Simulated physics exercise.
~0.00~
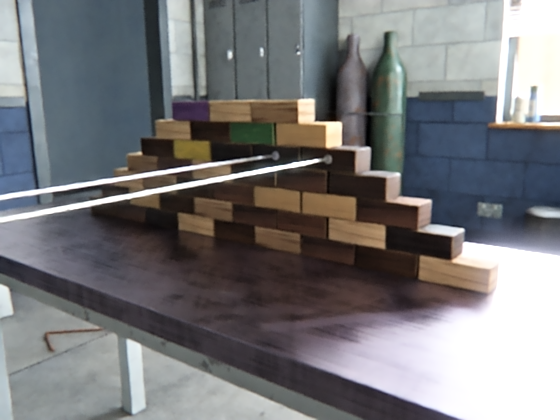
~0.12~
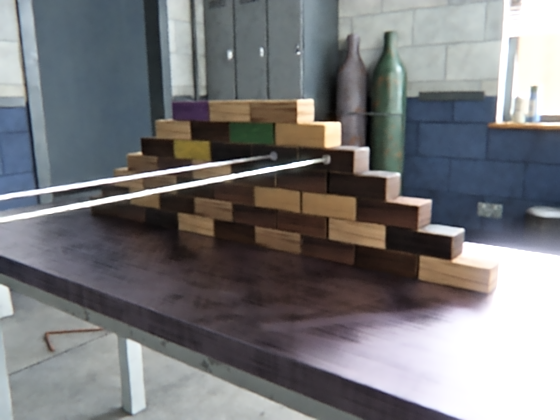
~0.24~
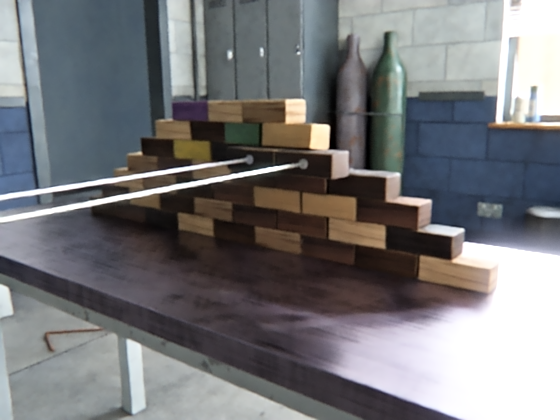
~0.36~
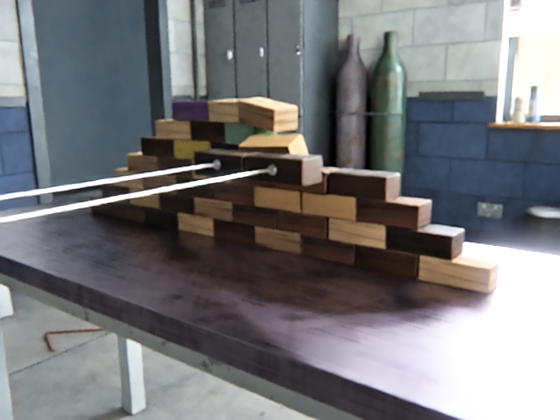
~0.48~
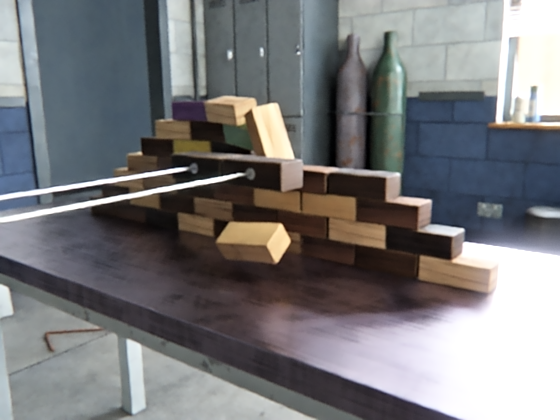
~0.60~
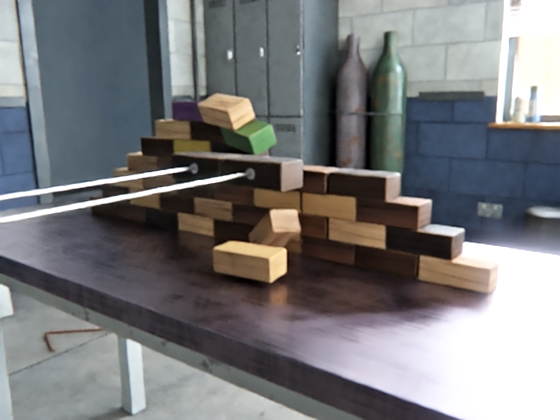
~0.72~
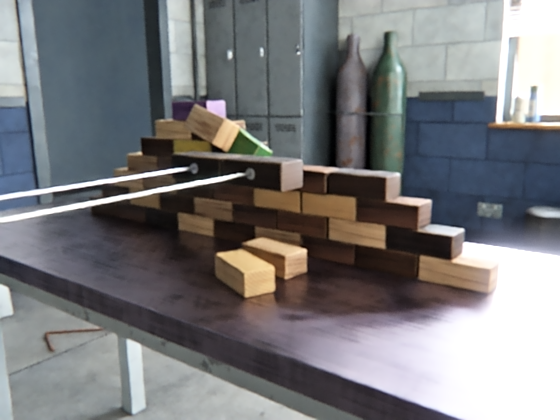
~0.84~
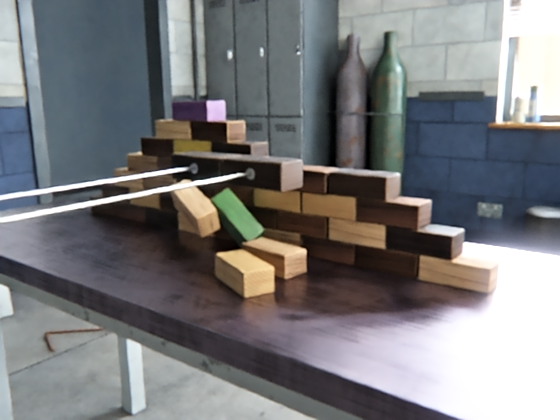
Two pale rods pull dark blocks leftward from a stepped wall, and four others tumble down.
